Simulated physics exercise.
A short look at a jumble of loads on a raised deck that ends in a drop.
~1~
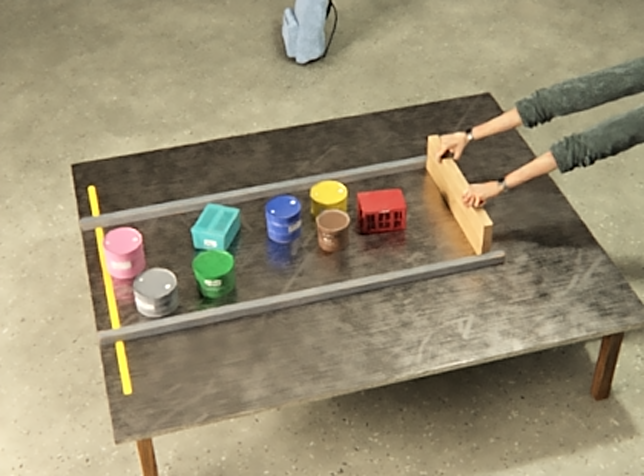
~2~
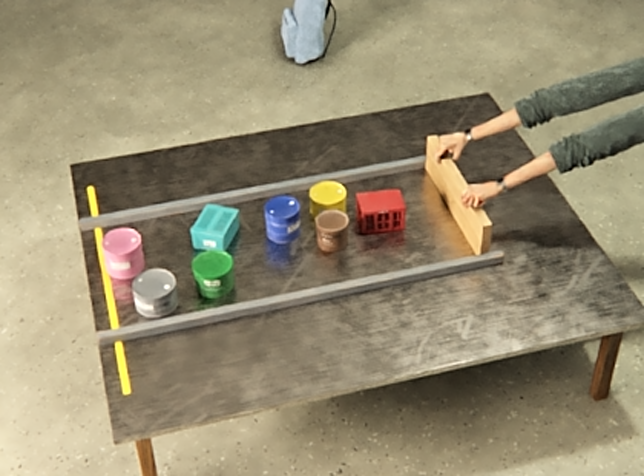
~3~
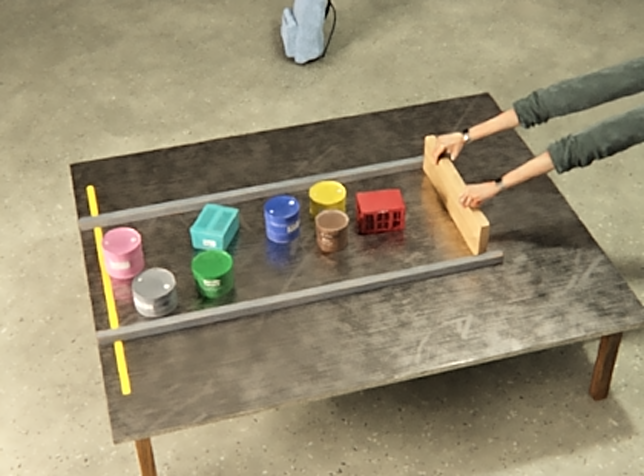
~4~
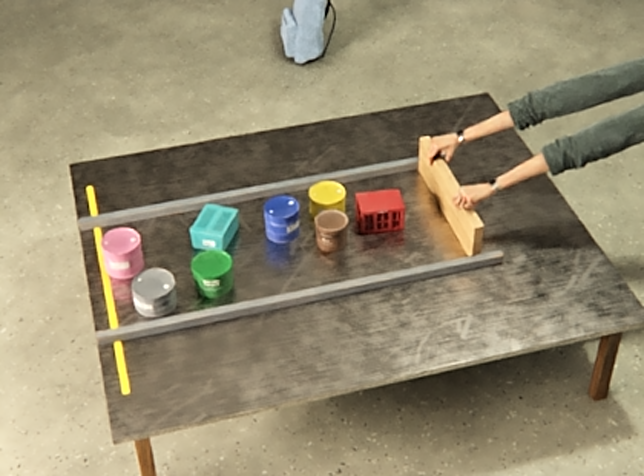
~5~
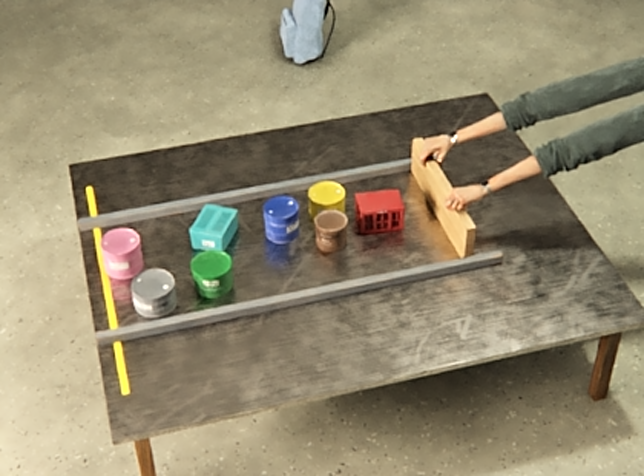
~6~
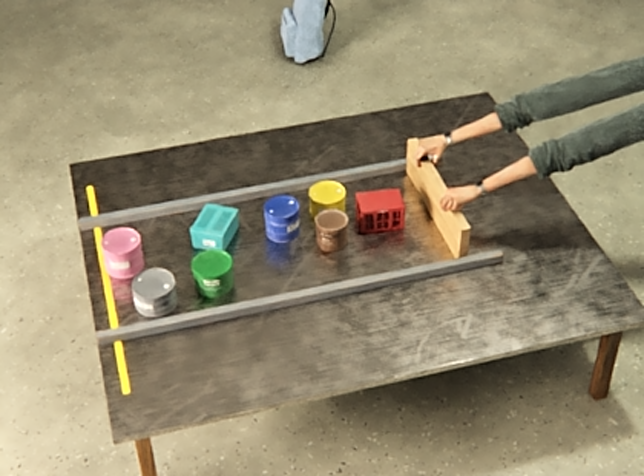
Two sleeved arms reach in from the right and grip a wooden plank on a dark table, seen from above at an angle on a speckled floor. Between two grey rails sit pink, grey, green, turquoise, blue, yellow and brown containers and a red crate, with yellow tape at left. The hands slide the plank slightly left, while the containers and camera stay still.
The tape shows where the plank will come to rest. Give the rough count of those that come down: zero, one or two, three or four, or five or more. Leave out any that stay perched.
Here the number that fall off is five or more.
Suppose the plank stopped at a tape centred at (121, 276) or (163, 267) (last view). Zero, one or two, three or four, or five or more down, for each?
One after another: 5 or more; one to two.
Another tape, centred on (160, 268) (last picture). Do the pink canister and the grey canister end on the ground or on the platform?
The pink canister goes over; the grey canister is kept.
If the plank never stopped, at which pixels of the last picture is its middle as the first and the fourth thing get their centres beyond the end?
About (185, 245), then (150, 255).
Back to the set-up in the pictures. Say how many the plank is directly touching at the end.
In contact: 1.
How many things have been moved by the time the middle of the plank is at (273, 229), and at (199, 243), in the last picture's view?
By then 6, and 8.
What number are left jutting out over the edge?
Overhanging: 1.
Soon after, none off yet; pink canister at rest near (123, 253); grey canister at rest near (155, 292); green pail at rest near (213, 274).
Then, none off yet; pink canister at rest near (123, 253); grey canister at rest near (155, 292); green pail moved a little near (197, 283).
Further on, none off yet; pink canister tipped a little near (68, 275); grey canister moved about its own width near (113, 302); green pail moved about its own width near (155, 292).
By the end, the number that fall off is five or more; fallen, red crate, brown pail, blue canister, turquoise tote, green pail, grey canister and pink canister.
